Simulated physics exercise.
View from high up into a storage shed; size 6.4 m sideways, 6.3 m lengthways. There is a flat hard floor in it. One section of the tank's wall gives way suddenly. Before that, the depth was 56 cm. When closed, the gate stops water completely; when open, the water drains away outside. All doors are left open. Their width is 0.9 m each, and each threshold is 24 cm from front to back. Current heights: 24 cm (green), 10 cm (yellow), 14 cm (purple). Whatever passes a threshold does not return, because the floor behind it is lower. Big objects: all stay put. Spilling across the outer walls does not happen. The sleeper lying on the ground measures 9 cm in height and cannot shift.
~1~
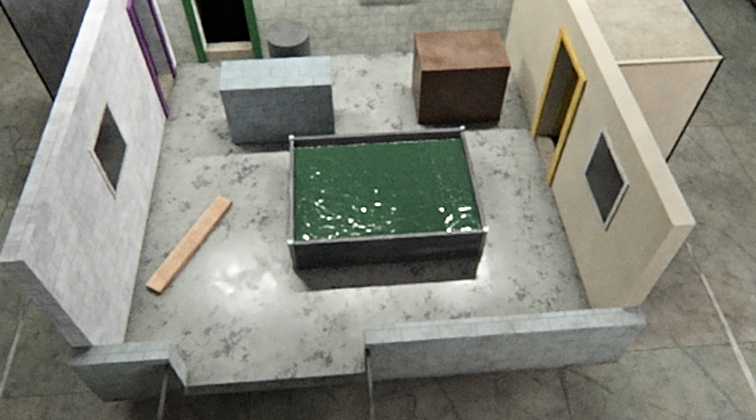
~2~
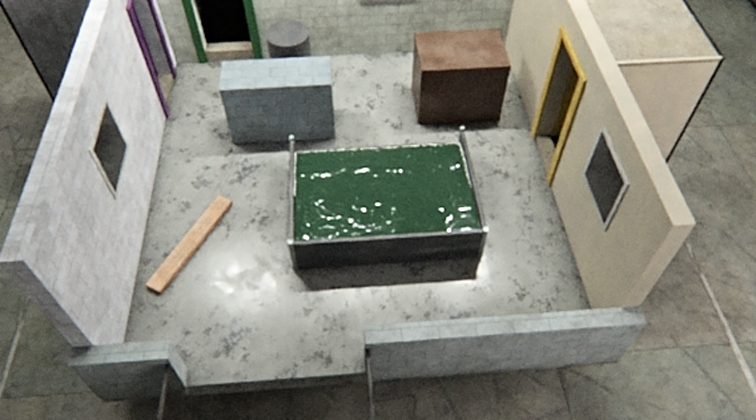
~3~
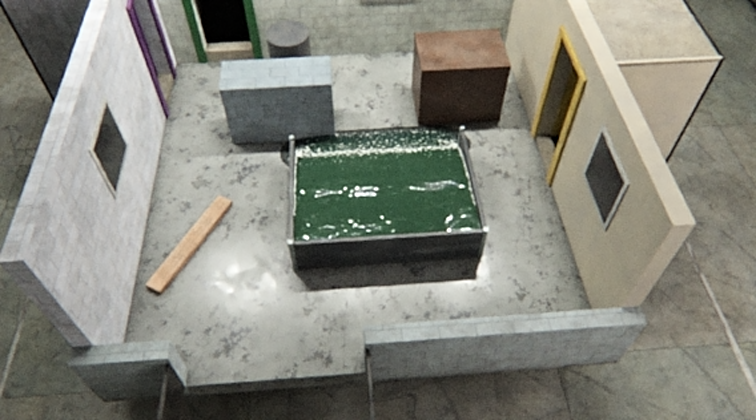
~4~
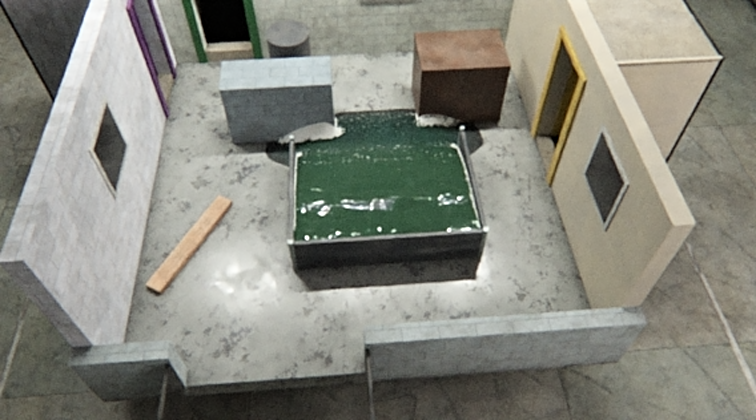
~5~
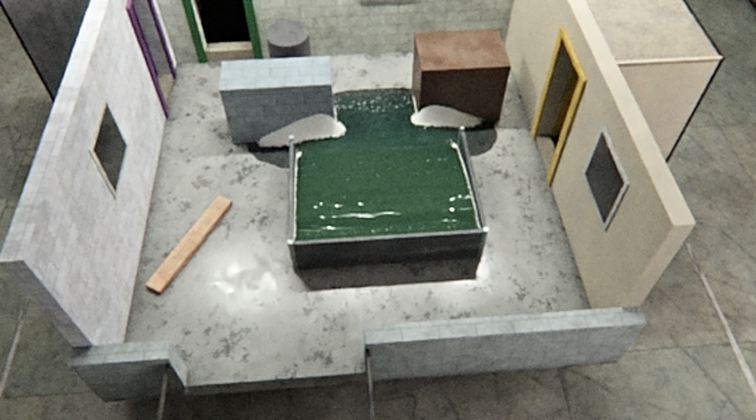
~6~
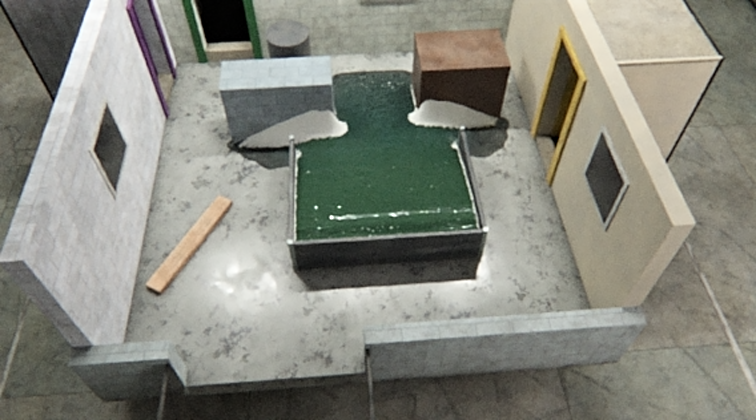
A tank's far side opens and green water pours out between two large blocks.
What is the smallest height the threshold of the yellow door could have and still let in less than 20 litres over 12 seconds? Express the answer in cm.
About 14 cm.
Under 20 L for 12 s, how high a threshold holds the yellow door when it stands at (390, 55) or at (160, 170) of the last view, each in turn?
About 32 cm for the first and 13.5 cm for the second.
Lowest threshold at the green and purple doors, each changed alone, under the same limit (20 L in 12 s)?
About 8.0 cm at green and about 12.0 cm at purple.
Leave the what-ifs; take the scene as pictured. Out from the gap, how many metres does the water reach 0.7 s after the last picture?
Roughly 3.8 metres.
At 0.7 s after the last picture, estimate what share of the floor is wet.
30 %.
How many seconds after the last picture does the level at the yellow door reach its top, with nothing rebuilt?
Near 1.6 seconds.
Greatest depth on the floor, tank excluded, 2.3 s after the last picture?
Around 32 centimetres.
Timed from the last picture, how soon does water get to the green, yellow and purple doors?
Green 1.2 s, yellow 0.6 s, purple 1.6 s.
Then, 0.7 s after the last picture water covers 30 % of the floor, deepest (44 cm) near (374, 59); 12 cm at the yellow door, 0 litres in over its 10 cm threshold.
Then, 2.3 s after the last picture water covers 60 % of the floor, deepest (32 cm) near (309, 68); 16 cm at the yellow door, 29 litres in over its 10 cm threshold.
Then, 11.3 s after the last picture water covers 95 % of the floor, deepest (14 cm) near (119, 373); 6 cm at the yellow door, 57 litres in over its 10 cm threshold.
At the yellow door as built, the water peaked near 17 cm, 1.5 s after the last picture.
With a threshold of 13 cm, 27 litres would have come in within the 12 s; with 18 cm, 4 litres. So under 20 litres takes about 14 cm.
